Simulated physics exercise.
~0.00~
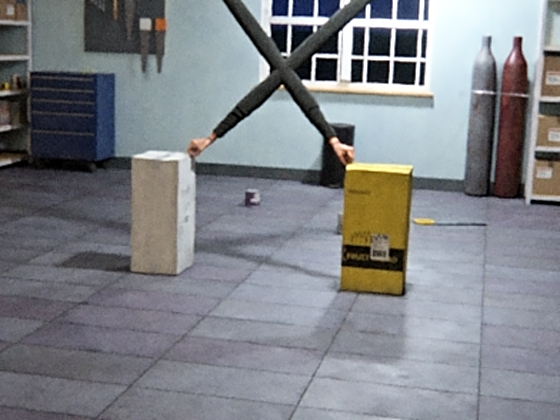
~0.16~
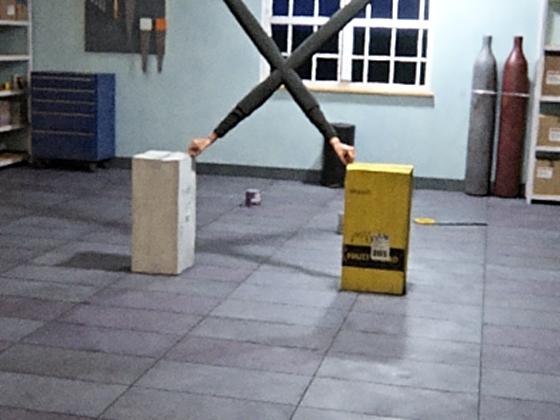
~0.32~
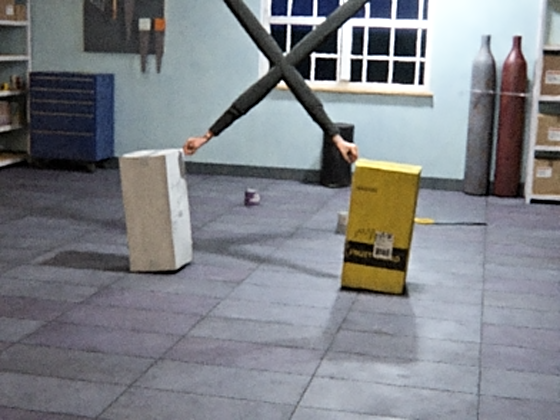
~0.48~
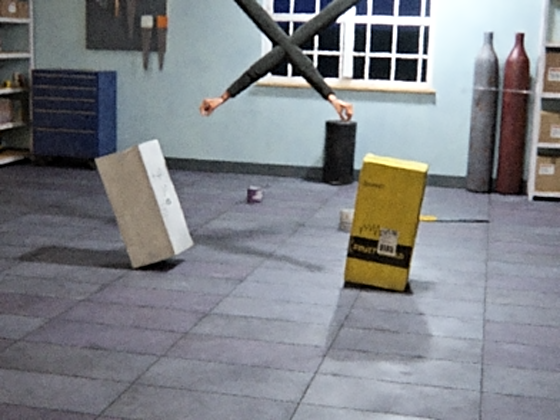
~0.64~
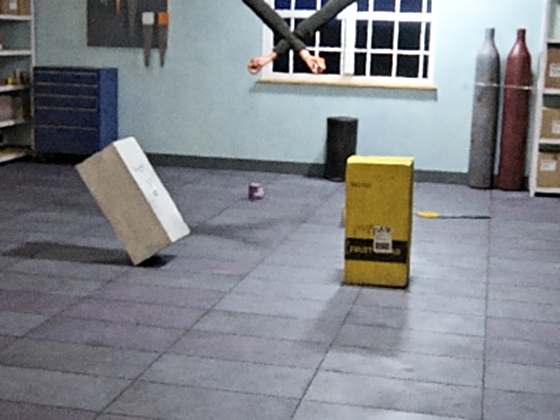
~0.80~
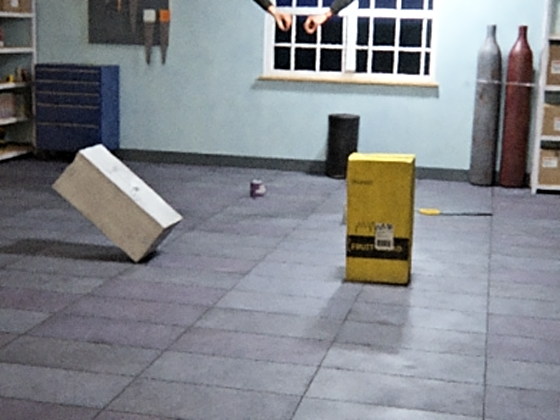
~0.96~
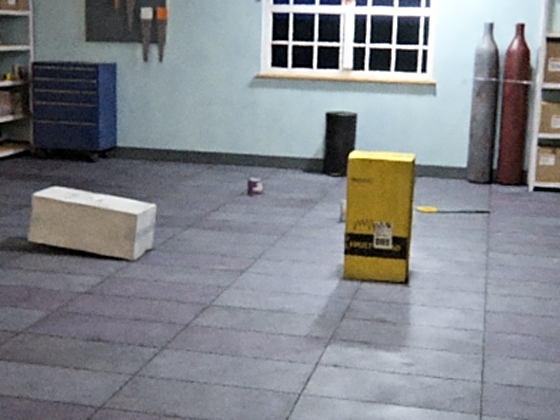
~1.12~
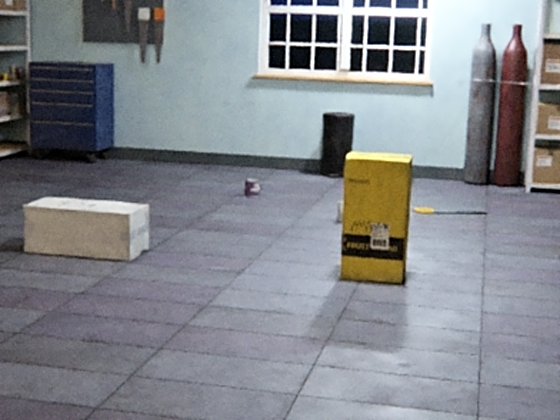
Tiled workshop floor, crossed arms tilting and releasing two upright boxes, the yellow rocking back upright, the white toppling left onto its side.
